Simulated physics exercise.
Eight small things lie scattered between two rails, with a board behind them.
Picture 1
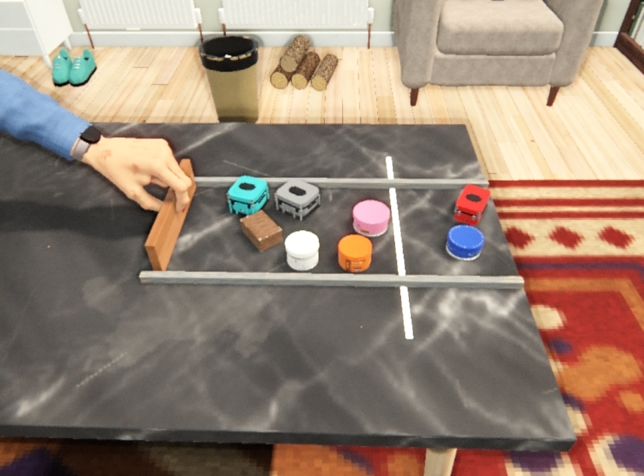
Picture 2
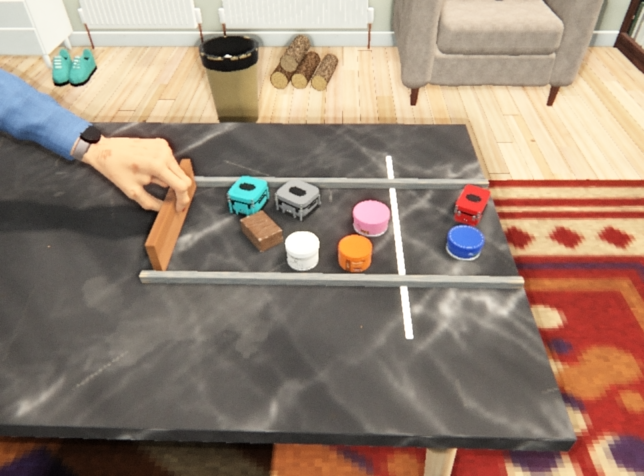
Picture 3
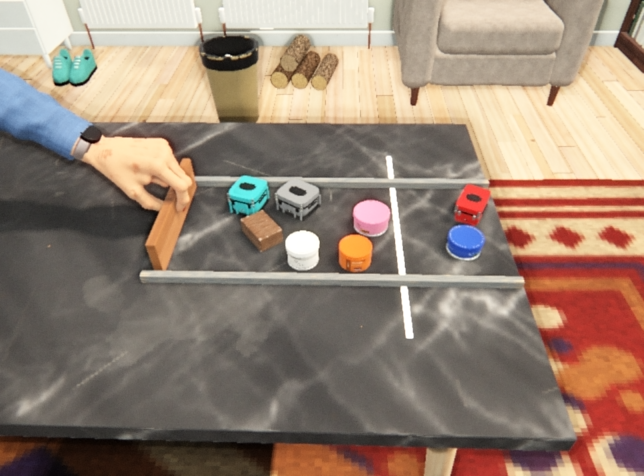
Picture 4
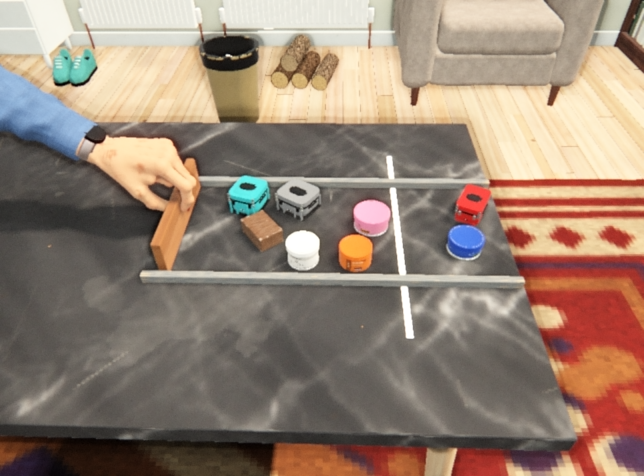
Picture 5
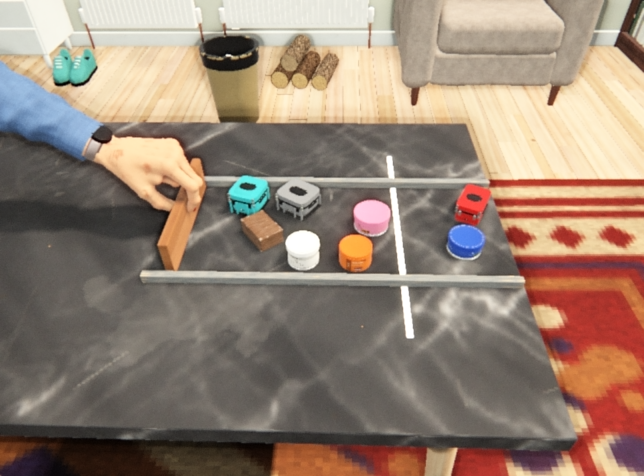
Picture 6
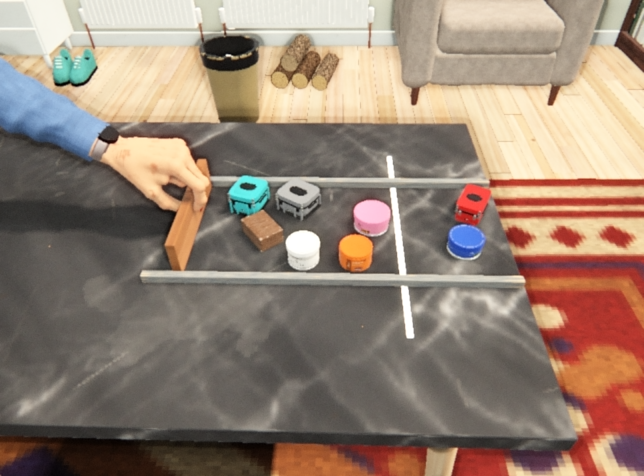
A hand slides a wooden board slightly right between two rails, behind several small objects.
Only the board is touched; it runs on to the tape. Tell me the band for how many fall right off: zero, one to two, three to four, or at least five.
Band: Zero.
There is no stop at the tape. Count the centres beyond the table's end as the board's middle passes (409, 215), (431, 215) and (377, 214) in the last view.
It comes out as 0, then 1, then 0.
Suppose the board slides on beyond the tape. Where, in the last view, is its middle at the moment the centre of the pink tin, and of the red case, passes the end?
First one: Around (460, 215). Other one: Around (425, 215).
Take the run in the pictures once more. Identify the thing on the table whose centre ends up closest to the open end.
Result - foremost is the red case.
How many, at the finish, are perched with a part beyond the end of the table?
The number overhanging is 0.
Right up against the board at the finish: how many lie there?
My count gives 3.
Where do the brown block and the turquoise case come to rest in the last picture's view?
Middles: Around (412, 232) and around (410, 196).
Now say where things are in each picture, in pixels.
Red case (472, 206); blue pot (465, 243); pink tin (371, 219); board (174, 213); tape (397, 230), in the first picture.
Blue pot (465, 243); white tin (303, 251), in the second picture.
Pink tin (371, 219); board (174, 212), in the third picture.
Red case (472, 206); brown block (262, 231), in the fourth picture.
Blue pot (465, 243); orange tub (356, 253), in the fifth picture.
Red case (473, 206); blue pot (465, 243); pink tin (372, 218); board (191, 212); tape (398, 229), in the sixth picture.
A little later, none off yet; red case at rest near (473, 206); blue pot at rest near (465, 243); pink tin at rest near (372, 218).
Next, none off yet; red case at rest near (473, 206); blue pot at rest near (465, 243); pink tin shifted about its own width near (407, 219).
When it is over, the number that fall off is zero.
